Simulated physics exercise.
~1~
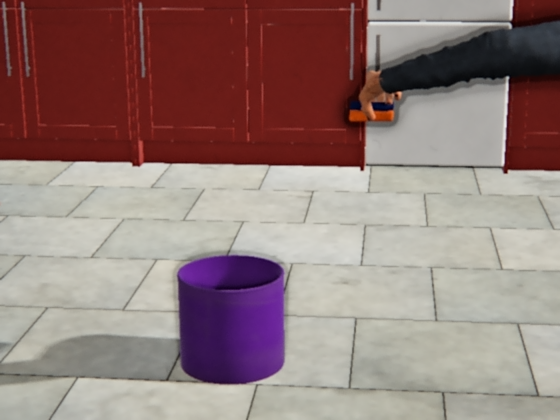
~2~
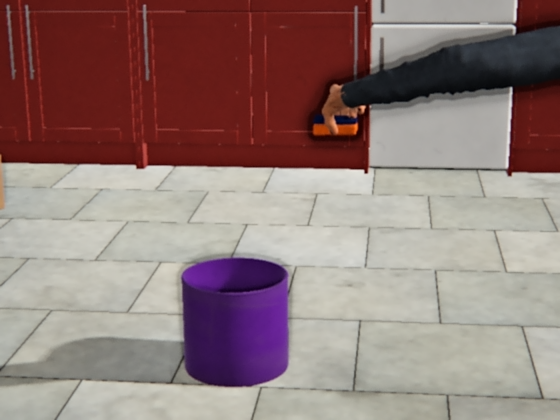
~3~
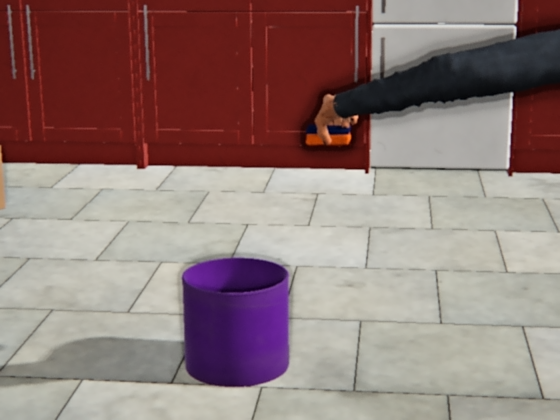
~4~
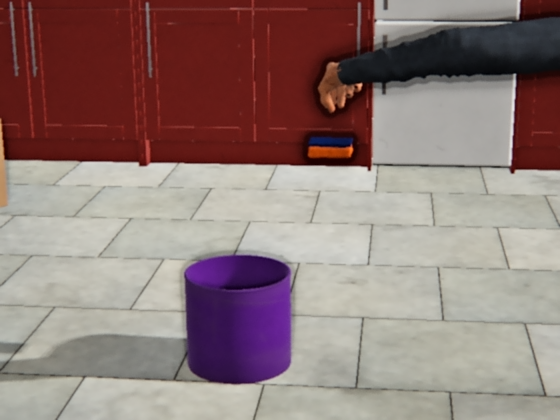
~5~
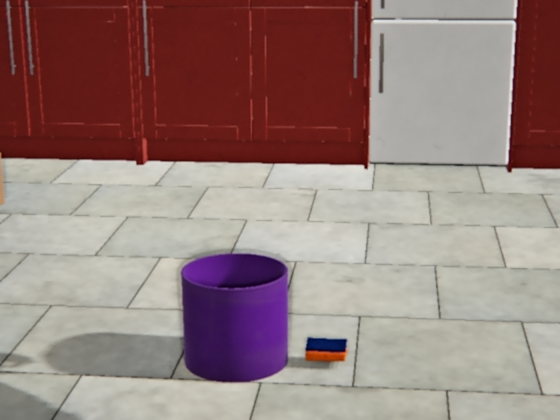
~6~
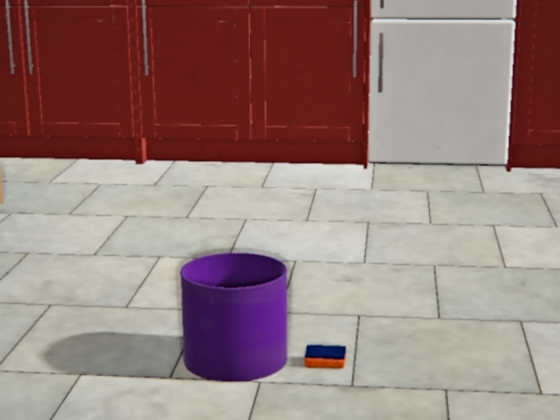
In a kitchen with red cabinets, a white appliance and pale floor tiles, a purple bucket stands on the floor. An arm in a dark sleeve reaches in from the right, holding a small orange and blue sponge in the air. The hand carries the sponge a short way to the left and lowers it slightly, stopping to the right of the bucket. Then the fingers let go, and the sponge drops as the arm draws back out of view. It misses the bucket and ends up on the tiles just to its right.
